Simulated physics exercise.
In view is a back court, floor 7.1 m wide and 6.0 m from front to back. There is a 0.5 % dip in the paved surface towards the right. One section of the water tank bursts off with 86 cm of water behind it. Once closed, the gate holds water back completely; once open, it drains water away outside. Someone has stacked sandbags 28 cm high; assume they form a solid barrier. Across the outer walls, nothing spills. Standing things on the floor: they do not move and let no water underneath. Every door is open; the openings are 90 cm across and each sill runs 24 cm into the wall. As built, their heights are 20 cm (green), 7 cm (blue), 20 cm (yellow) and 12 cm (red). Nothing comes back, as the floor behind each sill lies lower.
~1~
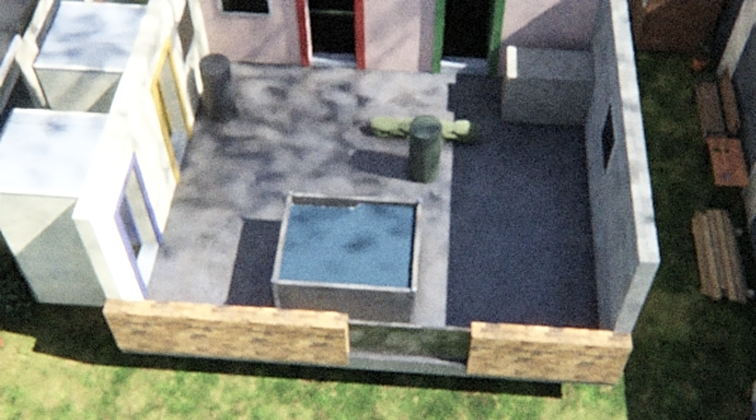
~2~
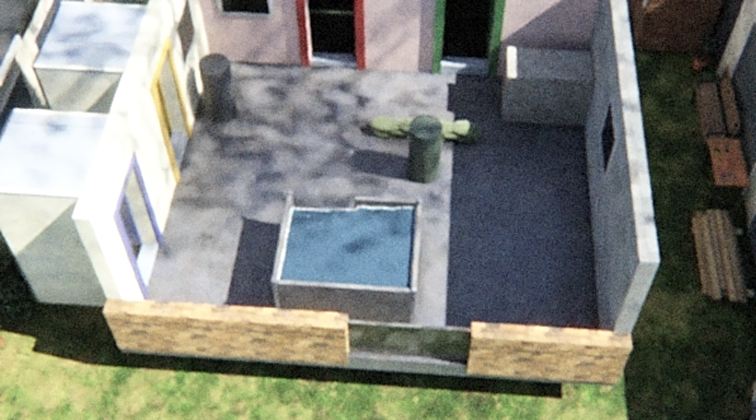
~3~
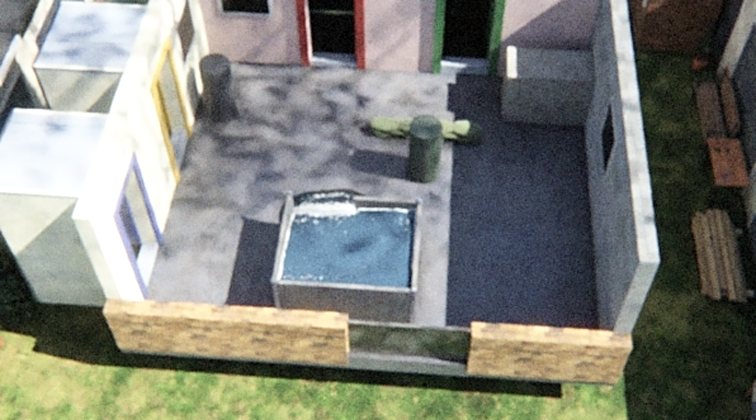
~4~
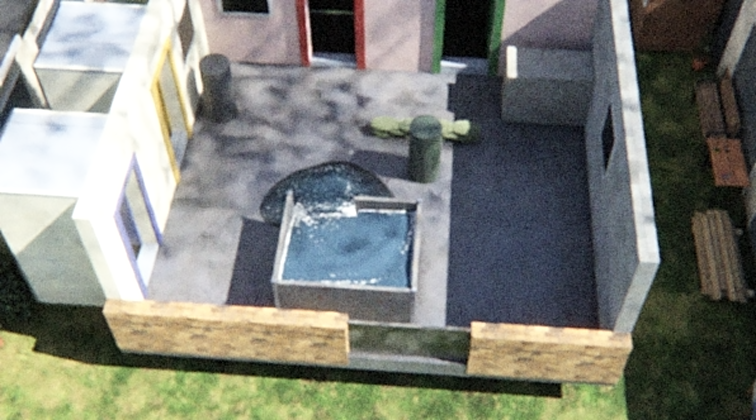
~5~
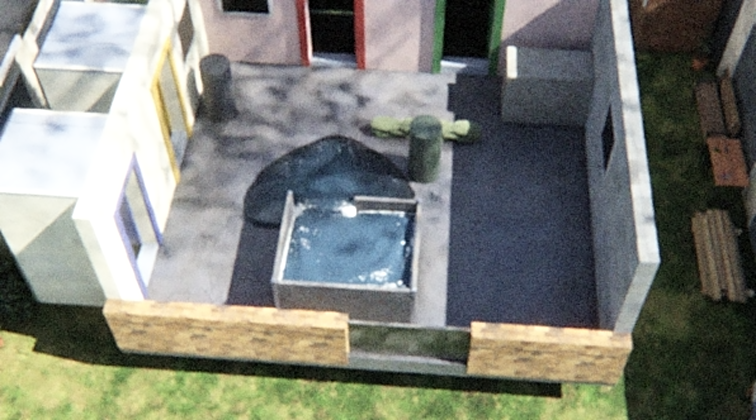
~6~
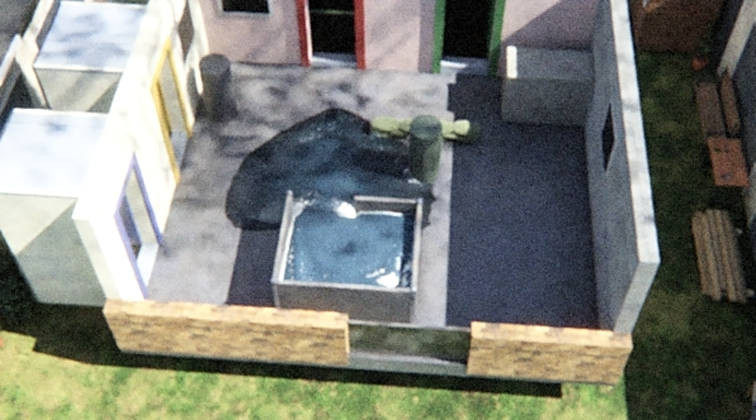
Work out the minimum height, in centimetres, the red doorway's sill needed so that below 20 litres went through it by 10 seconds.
The minimum is roughly 24 cm.
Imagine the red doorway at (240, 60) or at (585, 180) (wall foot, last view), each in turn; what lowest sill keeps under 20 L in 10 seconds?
In turn: Roughly 23 cm, roughly 8.5 cm.
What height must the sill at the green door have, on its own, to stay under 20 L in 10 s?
Roughly 10.0 cm at the green door.
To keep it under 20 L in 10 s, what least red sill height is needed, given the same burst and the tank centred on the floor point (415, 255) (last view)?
You'd need some 20 cm.
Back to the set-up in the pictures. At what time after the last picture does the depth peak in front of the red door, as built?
Some 1.4 s, more or less.
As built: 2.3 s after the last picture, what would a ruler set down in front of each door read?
Door by door in centimetres - green 4, blue 0, yellow 10, red 23.
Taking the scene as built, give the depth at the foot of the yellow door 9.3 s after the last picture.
Some 5.0 centimetres.
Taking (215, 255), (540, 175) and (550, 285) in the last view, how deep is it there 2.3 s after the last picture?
Depths in order: 0 / 3 / 0 cm.
Then, 0.7 s after the last picture water covers 35 % of the floor, deepest (41 cm) near (317, 226); 18 cm at the red door, 20 litres in over its 12 cm sill.
Then, 2.3 s after the last picture water covers 55 % of the floor, deepest (32 cm) near (209, 102); 23 cm at the red door, 167 litres in over its 12 cm sill.
Then, 9.3 s after the last picture water covers 95 % of the floor, deepest (14 cm) near (369, 70); 7 cm at the red door, 227 litres in over its 12 cm sill.
At the red door as built, the water peaked near 31 cm, 1.3 s after the last picture.
Run again over the same 10 s with other heights there, 68 litres in over 19.5 cm, 10 litres over 26.5 cm. The limit of 20 litres is kept from about 24 cm up.
